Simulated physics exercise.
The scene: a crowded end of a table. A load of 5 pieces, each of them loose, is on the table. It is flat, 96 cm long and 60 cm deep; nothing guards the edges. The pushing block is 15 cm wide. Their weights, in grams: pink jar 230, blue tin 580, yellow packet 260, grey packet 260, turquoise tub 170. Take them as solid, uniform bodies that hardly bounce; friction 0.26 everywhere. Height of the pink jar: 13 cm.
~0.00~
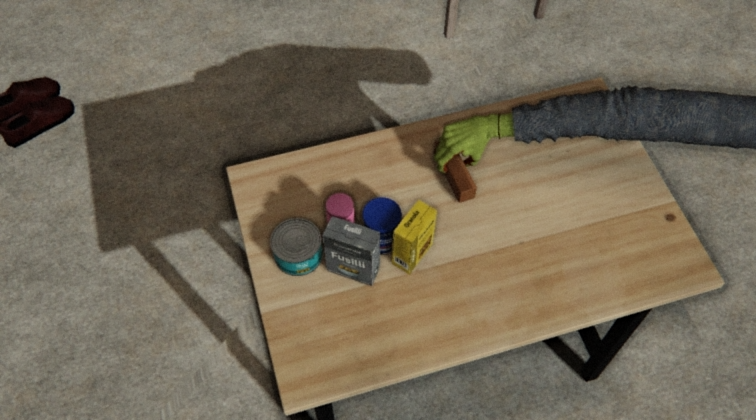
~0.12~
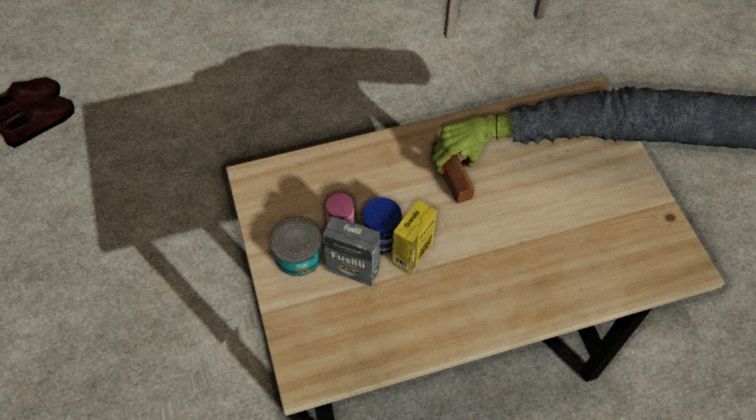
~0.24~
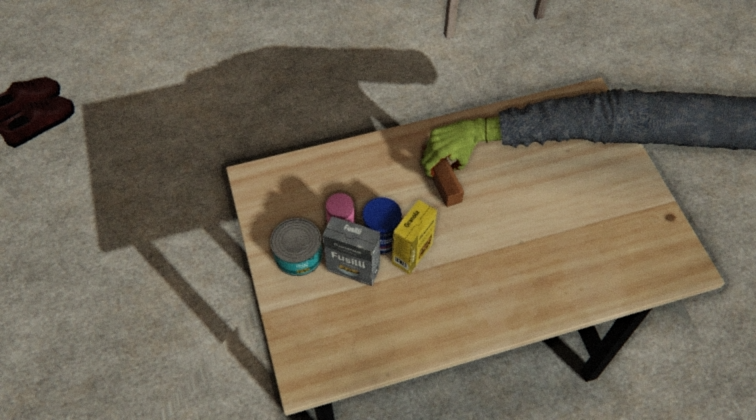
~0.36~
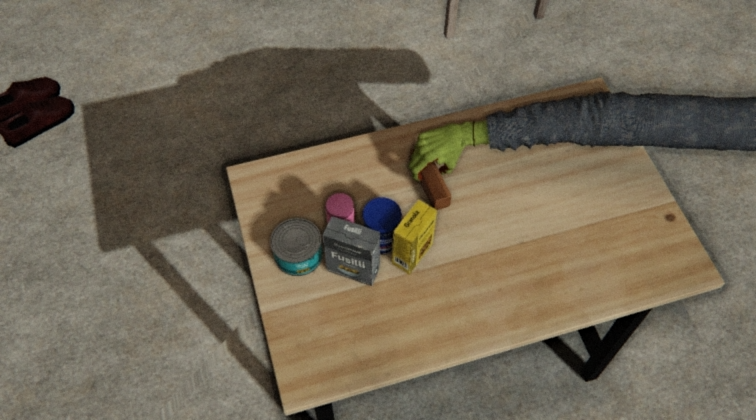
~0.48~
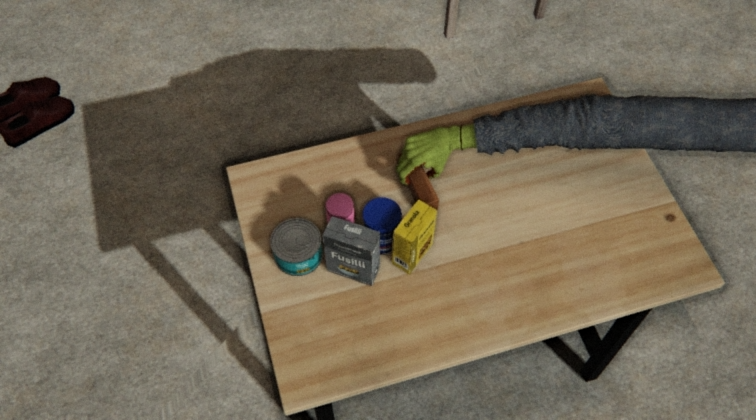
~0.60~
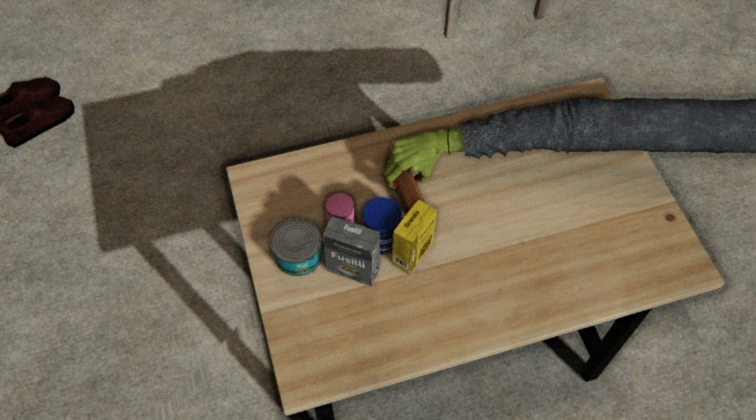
At the crowded end of a wooden table, a green-gloved hand slid a brown block leftward, bringing it in behind the yellow packet, while the five clustered containers showed no visible movement.
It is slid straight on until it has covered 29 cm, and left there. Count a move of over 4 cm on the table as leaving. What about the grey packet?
The grey packet stays put.
By 0.90 s, 20 cm of push; blue tin 2 cm from its spot.
By 1.20 s, 27 cm of push; blue tin 3 cm from its spot; pink jar 3 cm from its spot.
When it is over (1.7 s), not toppled but over 4 cm from the start, pink jar; the other 4 within 4 cm of the start. End places, in pixels of the last picture, grey packet near (352, 254).
